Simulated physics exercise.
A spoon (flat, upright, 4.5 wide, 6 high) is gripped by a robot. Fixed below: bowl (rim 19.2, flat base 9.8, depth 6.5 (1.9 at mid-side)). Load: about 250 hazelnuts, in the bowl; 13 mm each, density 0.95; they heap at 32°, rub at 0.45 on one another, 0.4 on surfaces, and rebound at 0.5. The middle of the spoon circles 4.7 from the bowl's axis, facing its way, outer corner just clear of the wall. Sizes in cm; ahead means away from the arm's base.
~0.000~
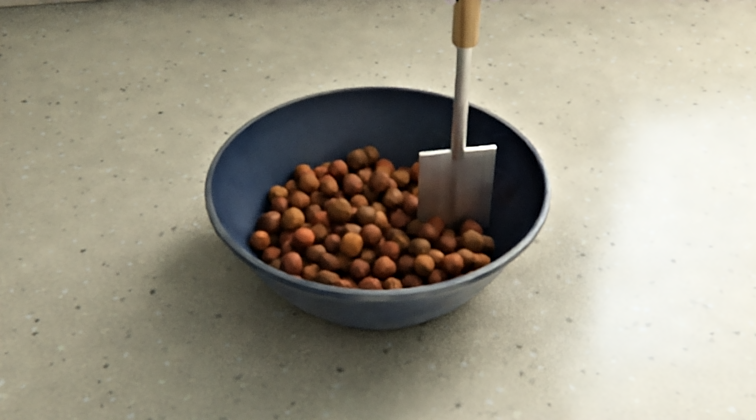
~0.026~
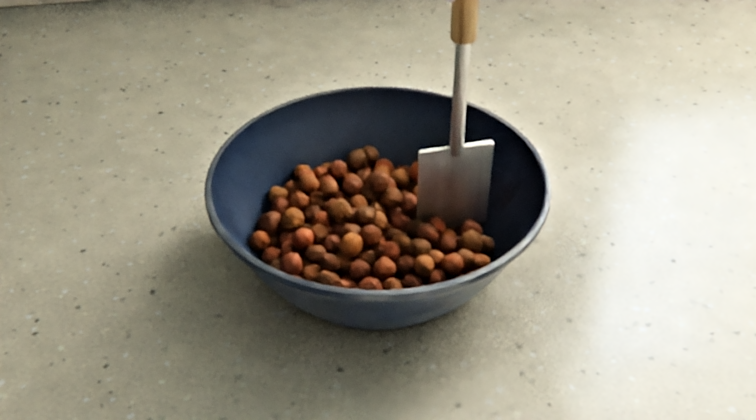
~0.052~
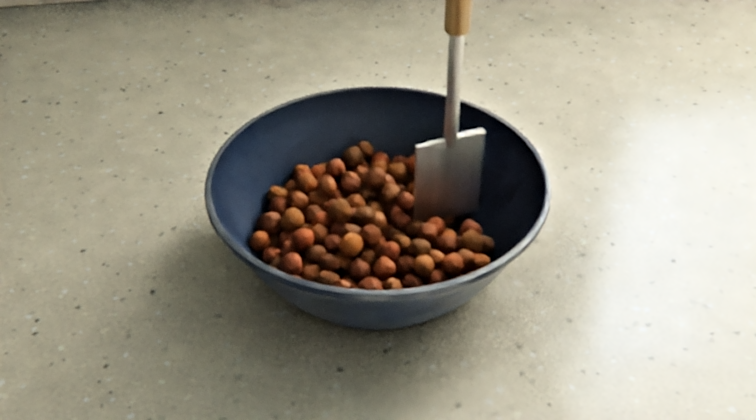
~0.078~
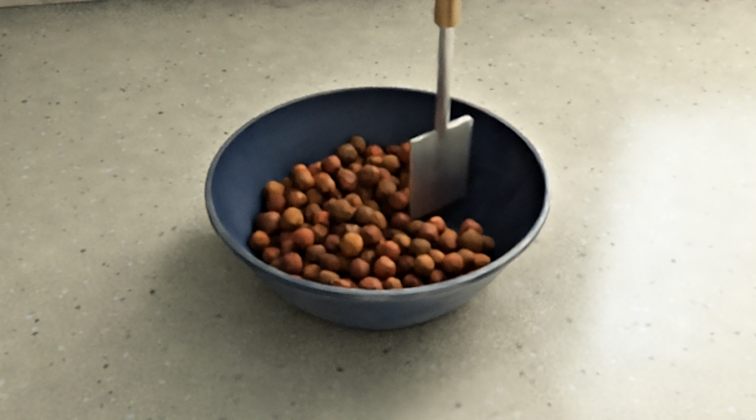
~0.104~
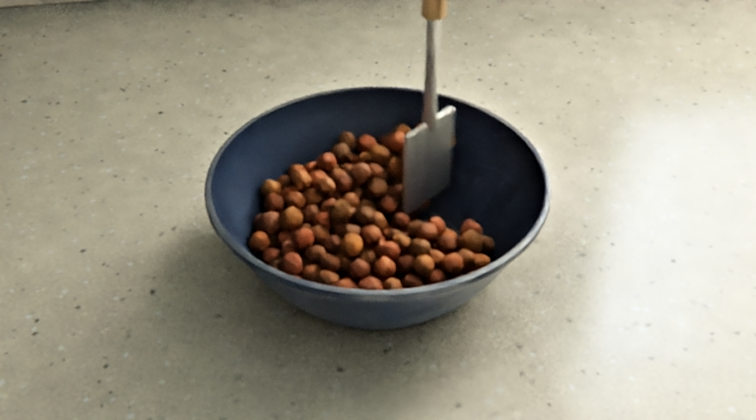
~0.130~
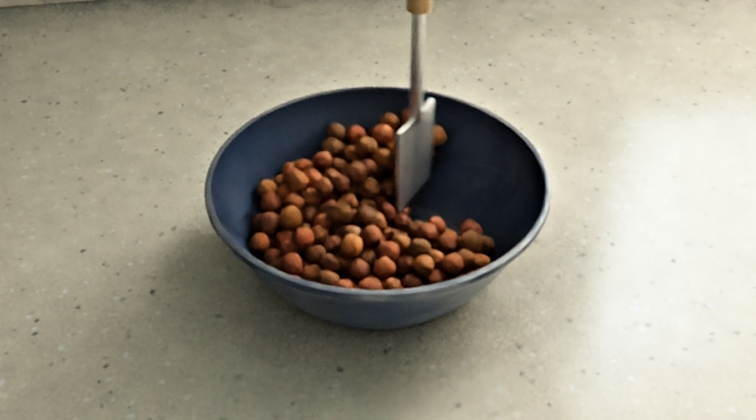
Blue bowl of brown hazelnuts on a speckled counter, a wooden-handled metal spatula sweeping back and leftward, pushing them into a heap.
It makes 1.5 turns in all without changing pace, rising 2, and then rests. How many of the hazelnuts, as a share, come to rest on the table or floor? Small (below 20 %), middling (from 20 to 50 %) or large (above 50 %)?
Answer: Small; below 20 % of the hazelnuts finish on the table or floor.
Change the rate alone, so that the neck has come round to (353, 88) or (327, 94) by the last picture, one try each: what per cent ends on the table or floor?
Some 30 and 35 per cent.
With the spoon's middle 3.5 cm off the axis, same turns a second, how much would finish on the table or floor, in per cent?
Then about 0 per cent.
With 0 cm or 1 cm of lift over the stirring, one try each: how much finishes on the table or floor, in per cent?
About 10 and 10 per cent.
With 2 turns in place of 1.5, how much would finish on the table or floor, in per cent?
It would be near 10 per cent.
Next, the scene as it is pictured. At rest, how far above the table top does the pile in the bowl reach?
Some 6.0 cm.
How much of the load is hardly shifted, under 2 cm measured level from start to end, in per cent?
Roughly 10 per cent.
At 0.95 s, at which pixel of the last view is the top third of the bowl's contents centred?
Around (364, 163).
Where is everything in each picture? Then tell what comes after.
The first picture shows the spoon neck at (459, 128), 0° round; upper third of the load around (360, 222), from x 260 to 485, top at y 155; 250 in the bowl.
The second picture shows the spoon neck at (458, 125), 4° round; upper third of the load around (365, 221), from x 260 to 485, top at y 155.
The third picture shows the spoon neck at (452, 116), 15° round; upper third of the load around (365, 218), from x 260 to 485, top at y 150.
The fourth picture shows the spoon neck at (442, 107), 27° round; upper third of the load around (365, 205), from x 260 to 485, top at y 145.
The fifth picture shows the spoon neck at (430, 100), 39° round; upper third of the load around (360, 201), from x 260 to 485, top at y 135.
The sixth picture shows the spoon neck at (416, 94), 51° round; upper third of the load around (352, 194), from x 260 to 485, top at y 120; 250 in the bowl.
After 0.54 s, 243° round, highest piece 8 above the table; 241 in the bowl, 5 on the table or floor, 4 in flight or on the tool.
After 0.95 s, 75° round, highest piece 8 above the table; 236 in the bowl, 14 on the table or floor.
After 1.35 s, 180° round, highest piece 6 above the table; 233 in the bowl, 17 on the table or floor.
After 2.05 s, 180° round, highest piece 6 above the table; 233 in the bowl, 17 on the table or floor.
In the end, 233 in the bowl, 17 on the table or floor. That is 7 % on the table or floor.
